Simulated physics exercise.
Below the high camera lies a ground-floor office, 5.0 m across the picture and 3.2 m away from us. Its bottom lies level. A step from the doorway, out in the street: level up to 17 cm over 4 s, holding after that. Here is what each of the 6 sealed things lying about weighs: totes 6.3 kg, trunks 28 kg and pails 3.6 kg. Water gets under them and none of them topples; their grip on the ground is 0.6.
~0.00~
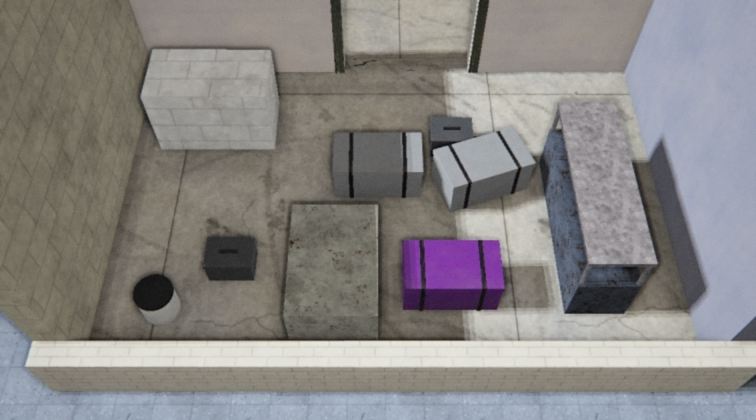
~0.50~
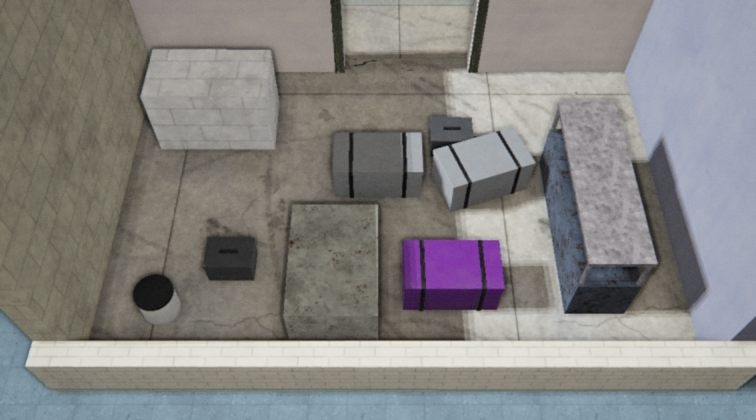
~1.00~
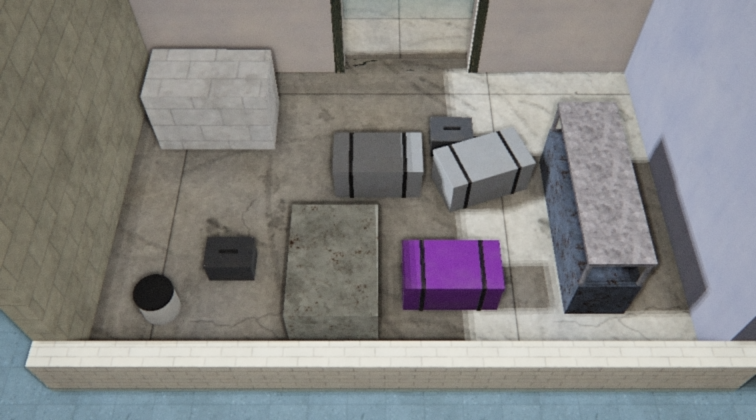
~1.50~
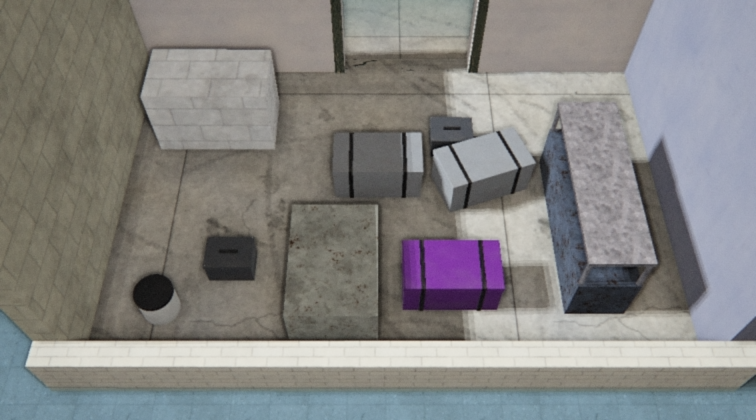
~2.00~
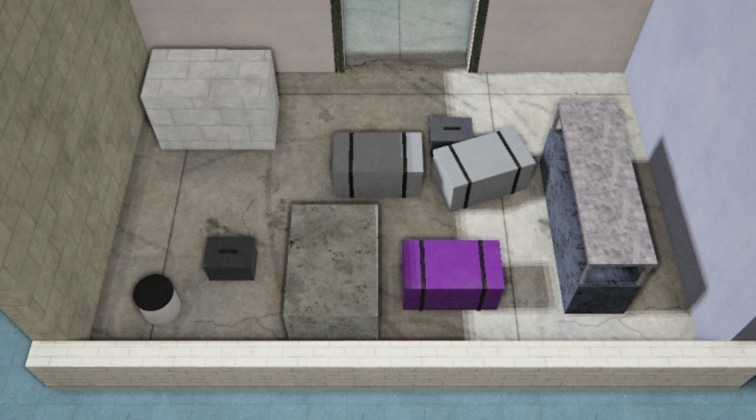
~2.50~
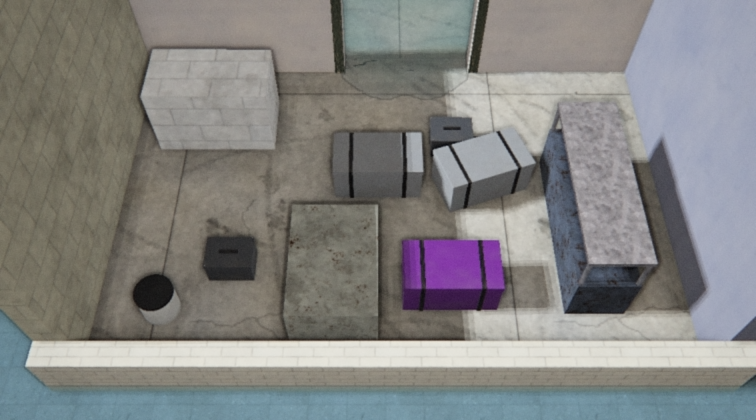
Ground-floor room with strapped trunks and boxes sitting still, as bluish water spreads outside and slightly in through the back doorway.
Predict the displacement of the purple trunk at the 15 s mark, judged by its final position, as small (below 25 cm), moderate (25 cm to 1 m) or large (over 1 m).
Moderate.
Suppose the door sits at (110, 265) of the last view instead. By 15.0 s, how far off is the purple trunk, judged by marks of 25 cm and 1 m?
As for the purple trunk, it keeps its spot.
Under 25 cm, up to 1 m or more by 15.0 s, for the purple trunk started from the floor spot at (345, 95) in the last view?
Outcome - it covers a small distance.
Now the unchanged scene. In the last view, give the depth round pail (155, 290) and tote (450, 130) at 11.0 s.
Around 8 cm and 4 cm.
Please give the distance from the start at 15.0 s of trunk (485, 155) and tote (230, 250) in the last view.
Net displacement, in order: 140 cm; 60 cm.
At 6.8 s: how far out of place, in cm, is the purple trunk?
Some 0 cm from the start.
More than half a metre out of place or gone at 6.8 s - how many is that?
1.
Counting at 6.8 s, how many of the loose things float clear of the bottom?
At that instant the tally stands at 0.
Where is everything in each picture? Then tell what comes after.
The purple trunk at (452, 264) rests on the ground; 0.0 m2 under water; 0 of 6 have shifted, in the first frame.
The purple trunk at (452, 264) rests on the ground; 0.0 m2 under water; 0 of 6 have shifted, in the second frame.
The purple trunk at (452, 264), on the bottom; 0.0 m2 under water; 0 of 6 have shifted, in the third frame.
The purple trunk at (452, 264), on the bottom; 0.0 m2 under water; 0 of 6 have shifted, in the fourth frame.
The purple trunk at (452, 264) rests on the ground; water covers 0.0 m2; 0 of 6 have shifted, in the fifth frame.
The purple trunk at (452, 264) rests on the ground; 0.3 m2 under water; 0 of 6 have shifted, in the sixth frame.
After 3.5 s the purple trunk is near (452, 264), 0.0 m from its start, aground; 0 afloat.
After 6.8 s the purple trunk is near (452, 264), 0.0 m from its start, aground; 0 afloat.
After 11.0 s the purple trunk is near (456, 309), 0.4 m from its start, afloat; 5 afloat.
After 15.0 s the purple trunk is near (433, 314), 0.5 m from its start, afloat; 6 afloat.
